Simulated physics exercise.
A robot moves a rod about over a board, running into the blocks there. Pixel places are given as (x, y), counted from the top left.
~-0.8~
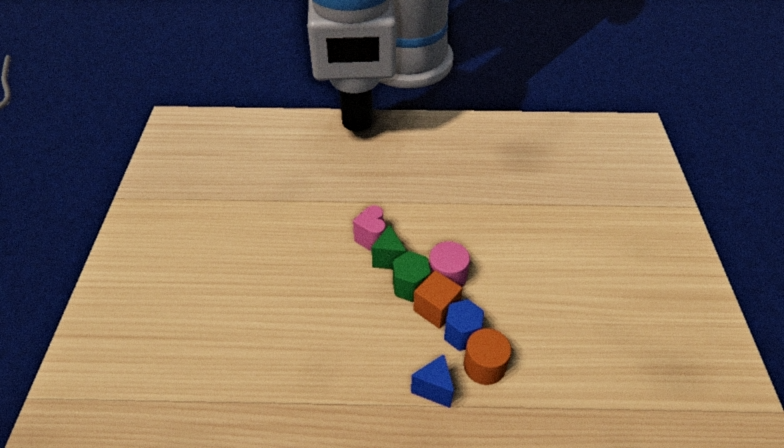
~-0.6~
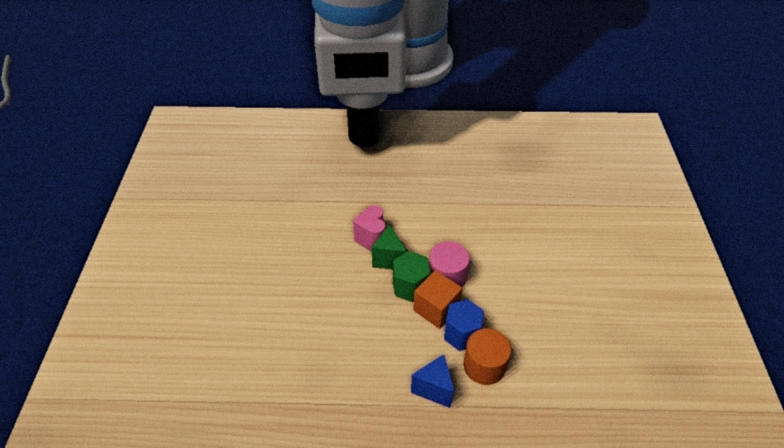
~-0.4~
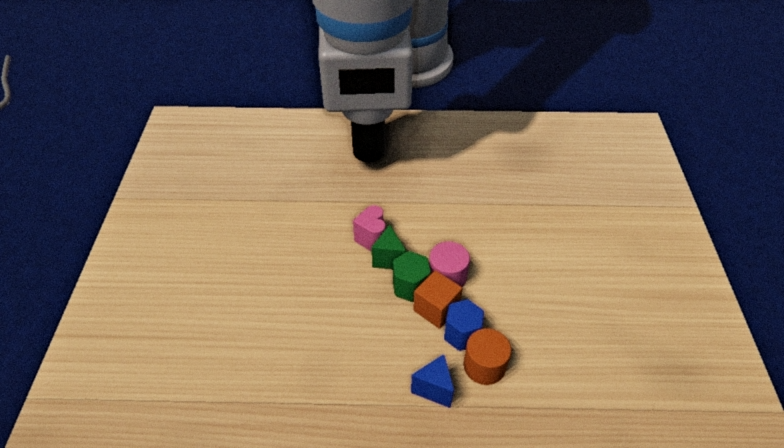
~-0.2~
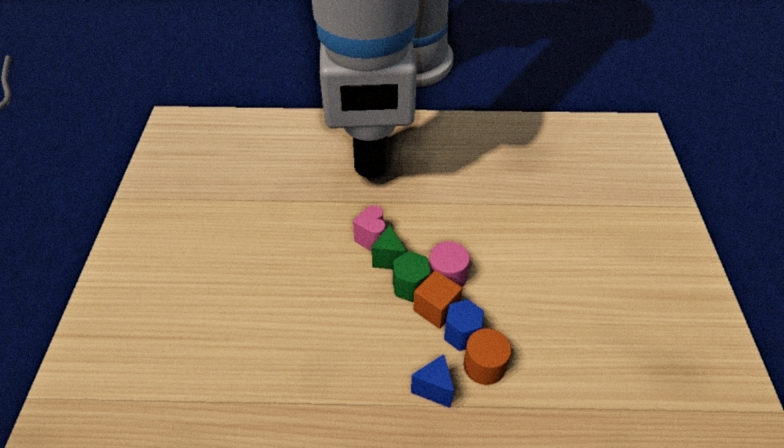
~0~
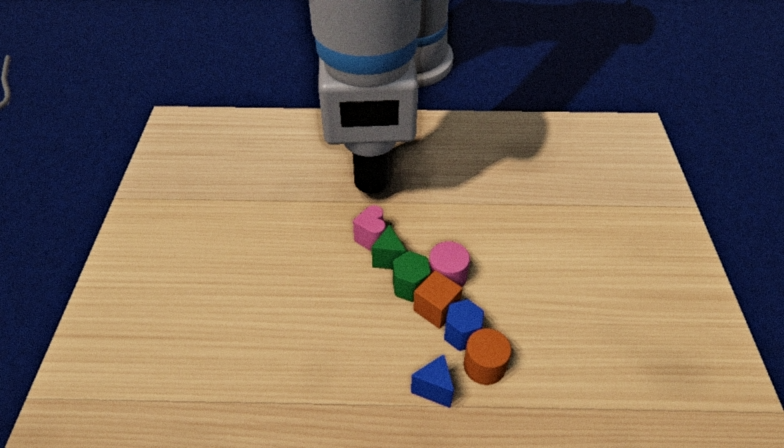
A robot arm moved its black rod slowly forward over the wooden board toward a slanting line of pink, green, orange and blue blocks, while all the blocks stayed still and untouched.
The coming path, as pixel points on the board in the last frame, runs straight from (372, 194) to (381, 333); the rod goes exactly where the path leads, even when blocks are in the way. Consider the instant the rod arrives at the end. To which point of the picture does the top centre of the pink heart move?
It is at (343, 282).
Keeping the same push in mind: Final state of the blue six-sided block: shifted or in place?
That block is going to get moved.
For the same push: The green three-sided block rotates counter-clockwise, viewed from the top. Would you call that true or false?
That statement is accurate.
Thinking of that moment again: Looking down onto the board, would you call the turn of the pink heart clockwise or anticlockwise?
Its spin: Clockwise.
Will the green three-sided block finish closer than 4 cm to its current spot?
My answer is no.
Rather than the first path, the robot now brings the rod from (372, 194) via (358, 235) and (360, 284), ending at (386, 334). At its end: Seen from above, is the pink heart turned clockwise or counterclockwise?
It ends up turned clockwise.
What follows on the original path. One third of the way, rod (375, 223); pink heart (364, 241), turned 30° clockwise; green three-sided block (390, 244).
Two thirds of the way, rod (378, 269); pink heart (347, 275), turned 115° clockwise; green three-sided block (395, 281), turned 105° anticlockwise; green six-sided block (425, 277); orange square block (449, 300), turned 15° clockwise; blue six-sided block (475, 323), turned 20° anticlockwise.
At the end, rod (381, 322); pink heart (343, 282), turned 140° clockwise; green three-sided block (412, 324), turned 140° anticlockwise; green six-sided block (425, 277); orange square block (449, 300), turned 15° clockwise; blue six-sided block (475, 323), turned 20° anticlockwise.
